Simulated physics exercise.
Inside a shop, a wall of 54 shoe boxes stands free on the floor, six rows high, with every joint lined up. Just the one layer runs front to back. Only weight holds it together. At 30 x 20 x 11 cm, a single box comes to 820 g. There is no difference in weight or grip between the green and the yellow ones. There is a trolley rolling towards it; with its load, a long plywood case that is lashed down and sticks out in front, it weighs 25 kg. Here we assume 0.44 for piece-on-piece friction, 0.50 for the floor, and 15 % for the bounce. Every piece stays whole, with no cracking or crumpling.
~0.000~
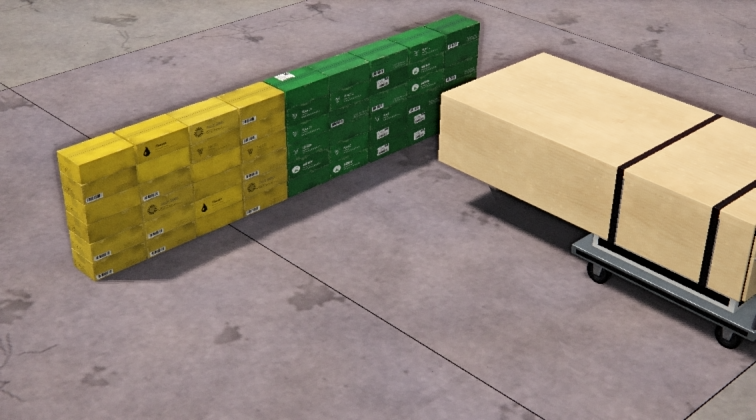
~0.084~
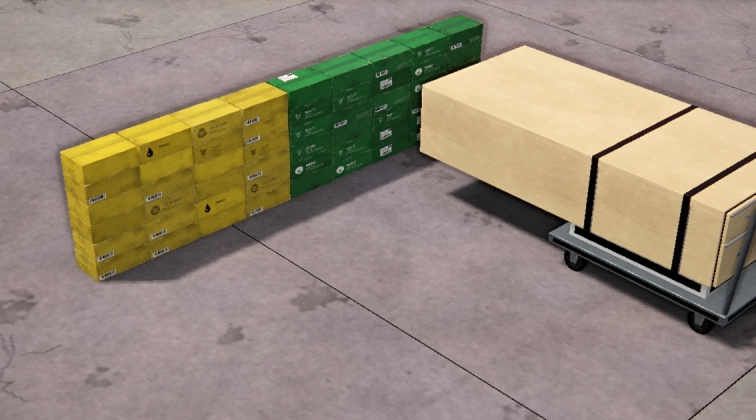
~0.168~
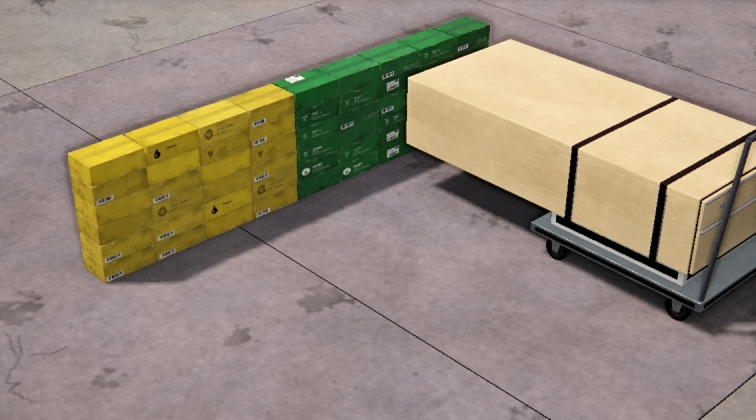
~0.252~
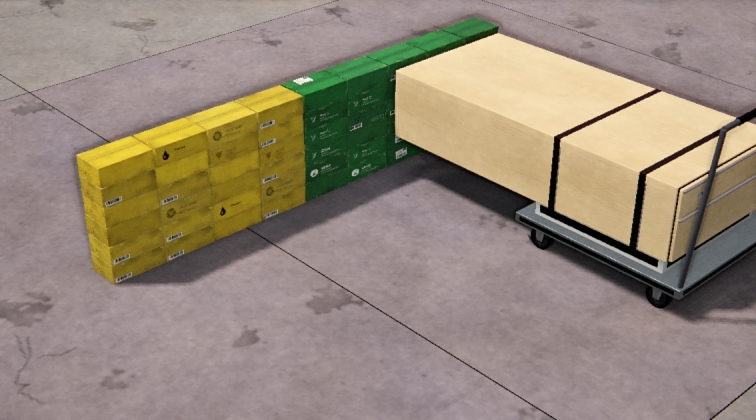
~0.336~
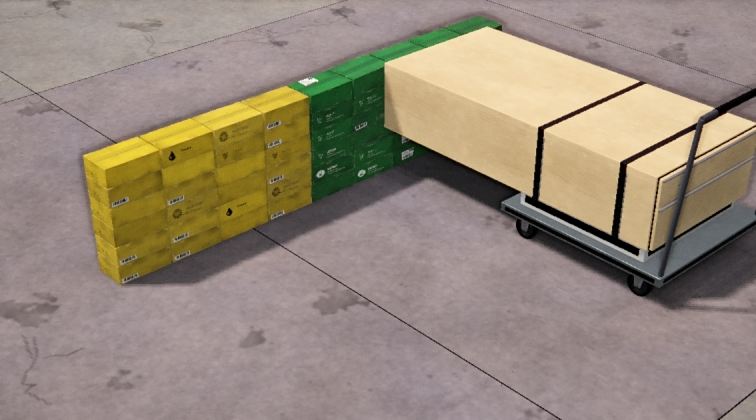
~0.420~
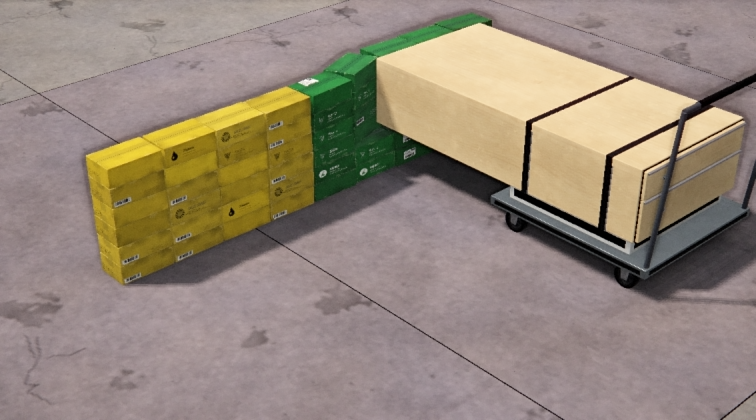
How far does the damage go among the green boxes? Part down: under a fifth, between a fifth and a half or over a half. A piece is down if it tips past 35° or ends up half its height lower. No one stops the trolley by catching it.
I'd put it at greater than half of them.
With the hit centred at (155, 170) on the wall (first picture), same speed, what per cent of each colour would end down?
Green 0 %, yellow 50 %.
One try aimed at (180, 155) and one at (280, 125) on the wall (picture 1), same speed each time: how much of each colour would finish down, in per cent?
For green it's 0 then 30 per cent, for yellow 80 then 40 per cent.
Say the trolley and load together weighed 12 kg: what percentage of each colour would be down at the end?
Share down - green: 60; yellow: 0 (per cent).
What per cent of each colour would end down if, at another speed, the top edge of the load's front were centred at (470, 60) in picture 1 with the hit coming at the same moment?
Green 70%, yellow 0%.
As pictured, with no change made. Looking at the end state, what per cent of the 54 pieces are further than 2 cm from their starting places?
40 percent of them have shifted.
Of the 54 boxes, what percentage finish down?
Something close to 35 percent of them.
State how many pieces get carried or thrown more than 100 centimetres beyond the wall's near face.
I'd estimate 4 pieces.
By 0.54 s, load 24 cm past the wall's line, still rolling; 6 of the 30 green boxes down (6 of 54 in all colours); top green box tilted 26°, 54 mm lower; top yellow box moved 9 mm.
By 0.74 s, load 42 cm past the wall's line, still rolling; 16 of the 30 green boxes down (16 of 54 in all colours); top green box on its side; top yellow box moved 10 mm.
By 1.48 s, load 1.01 m past the wall's line, still rolling; 17 of the 30 green boxes down (17 of 54 in all colours); top green box upside down; top yellow box moved 9 mm.
When it is over (2.8 s), load 1.17 m past the wall's line, stopped; 18 of the 30 green boxes down (18 of 54 in all colours); top green box upside down; top yellow box moved 9 mm. That is 60 per cent. In pixels of the last frame, middles, top green box near (365, 54), top yellow box near (277, 109).
